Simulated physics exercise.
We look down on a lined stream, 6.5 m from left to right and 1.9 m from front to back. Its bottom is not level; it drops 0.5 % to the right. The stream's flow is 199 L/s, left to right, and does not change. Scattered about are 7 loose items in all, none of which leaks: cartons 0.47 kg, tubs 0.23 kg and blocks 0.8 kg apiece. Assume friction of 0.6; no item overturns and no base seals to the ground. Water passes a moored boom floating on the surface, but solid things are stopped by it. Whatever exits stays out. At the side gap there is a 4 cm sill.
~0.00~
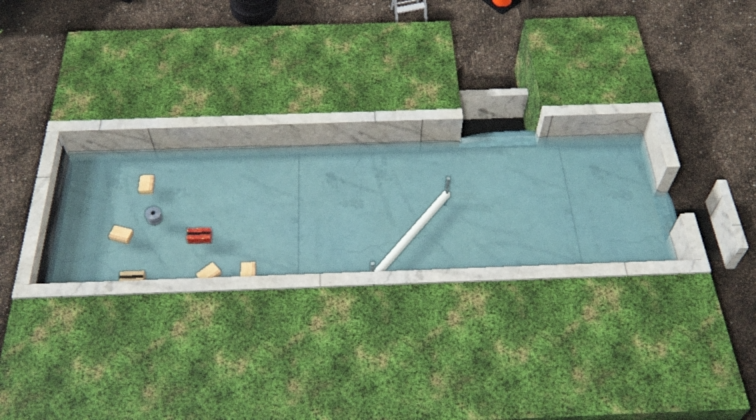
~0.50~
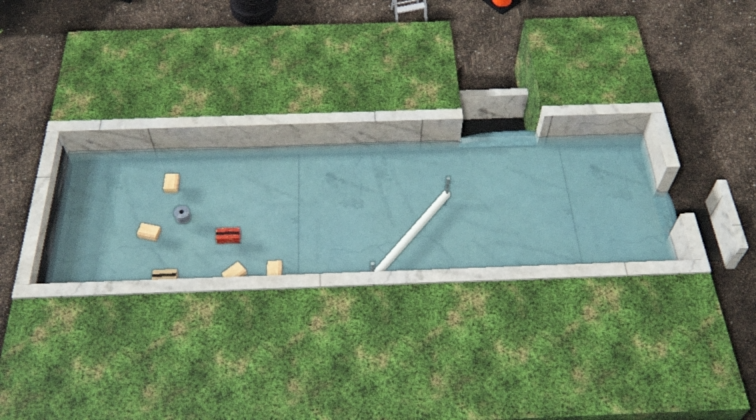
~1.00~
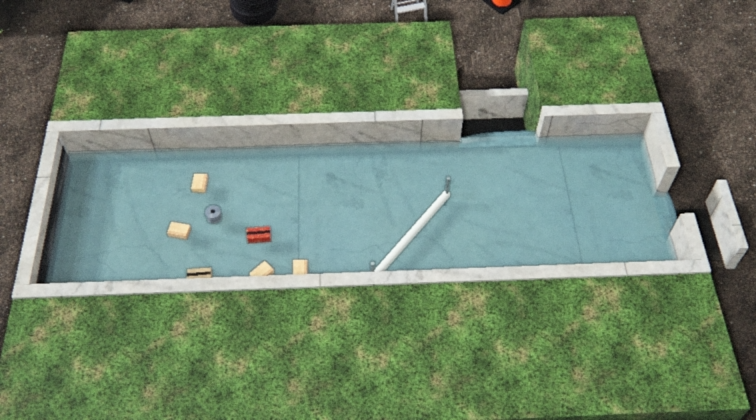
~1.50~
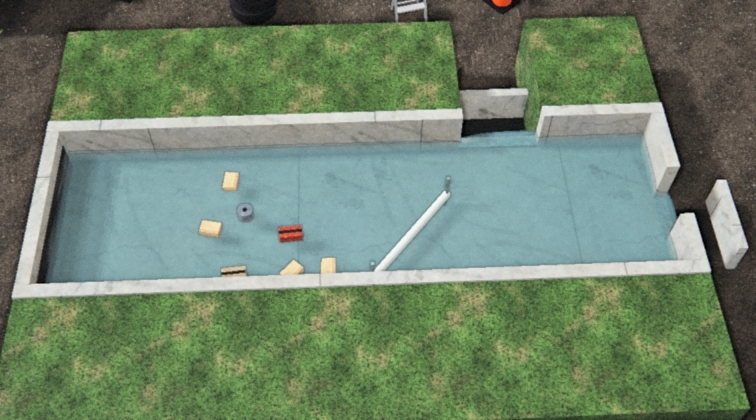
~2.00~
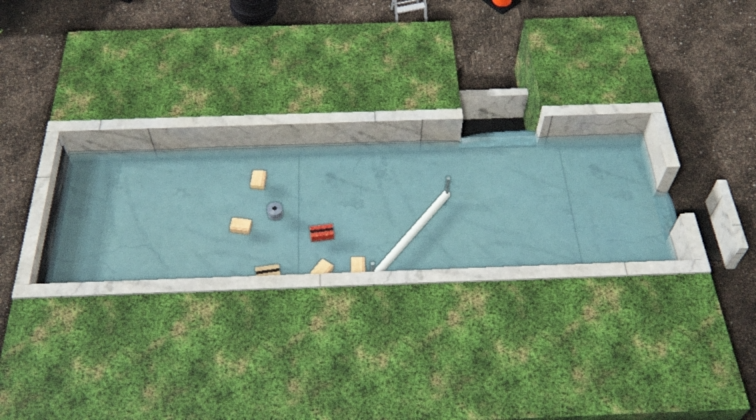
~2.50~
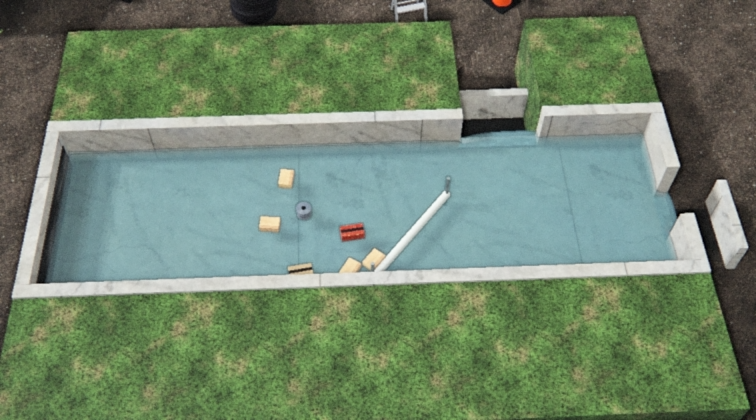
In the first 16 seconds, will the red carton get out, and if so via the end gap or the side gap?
The red carton goes out by the side gap.
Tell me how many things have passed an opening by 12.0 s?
That makes 4 by then.
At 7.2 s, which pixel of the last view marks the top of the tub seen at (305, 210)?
Roughly (489, 149) in the last view.
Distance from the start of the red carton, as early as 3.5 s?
Close to 200 cm.
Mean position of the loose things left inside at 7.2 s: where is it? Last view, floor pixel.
About (427, 215).
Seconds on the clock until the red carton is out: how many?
12.0 s.
After 3.5 s the red carton is near (399, 224), 2.1 m from its start, afloat; 0 of 7 are out; 7 afloat.
After 7.2 s the red carton is near (431, 194), 2.5 m from its start, afloat; 1 of 7 are out; 6 afloat.
After 12.0 s the red carton has gone out by the side gap; 4 of 7 are out; 3 afloat.
After 16.0 s the red carton has gone out by the side gap; 6 of 7 are out; 1 afloat.
